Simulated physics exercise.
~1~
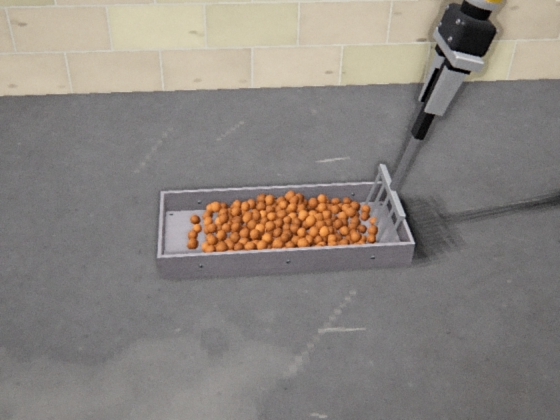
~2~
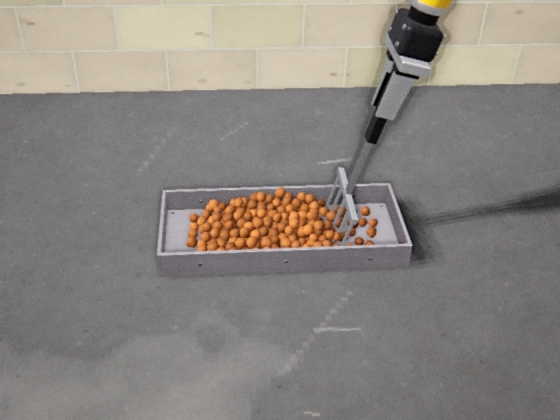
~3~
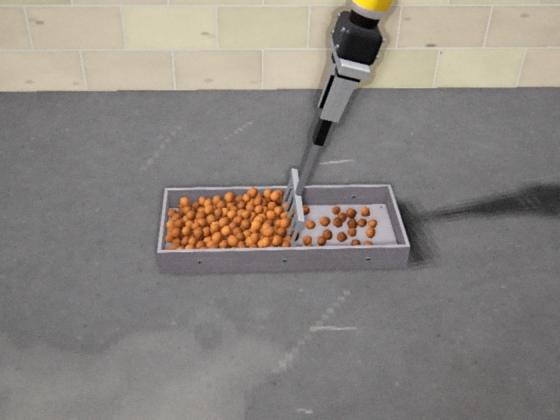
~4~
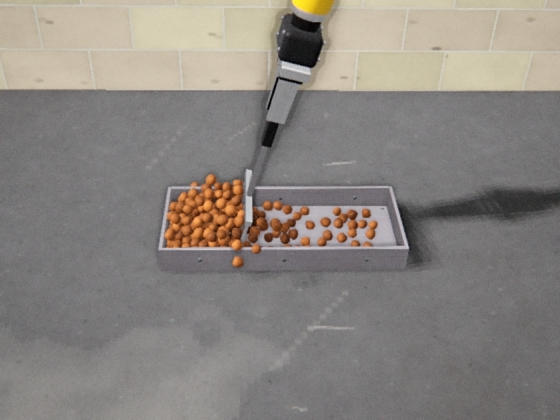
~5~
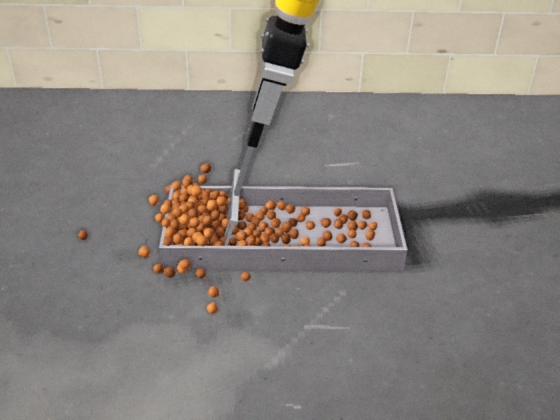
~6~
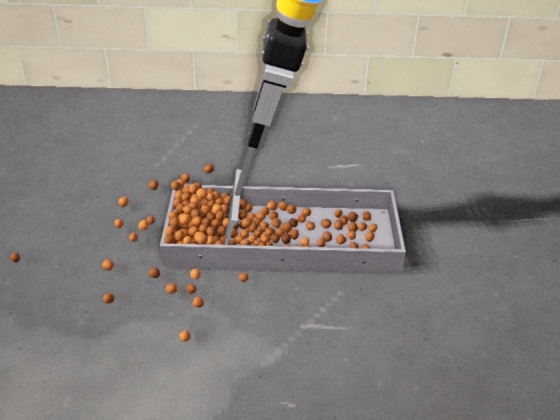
To begin with, a shallow grey tin on a dark table top holds a wide, low heap of hazelnuts, with a pronged fork on a robot arm standing at its right end. The arm drags the fork left through the tin, pressing the nuts into a steeper pile while some slip behind the prongs. As the pile crowds the left end, it rises above the rim and a few nuts tumble over the near side. The fork slows and stops, and more spill out around that end. Finally, most nuts remain in the tin, with a small share scattered on the table.
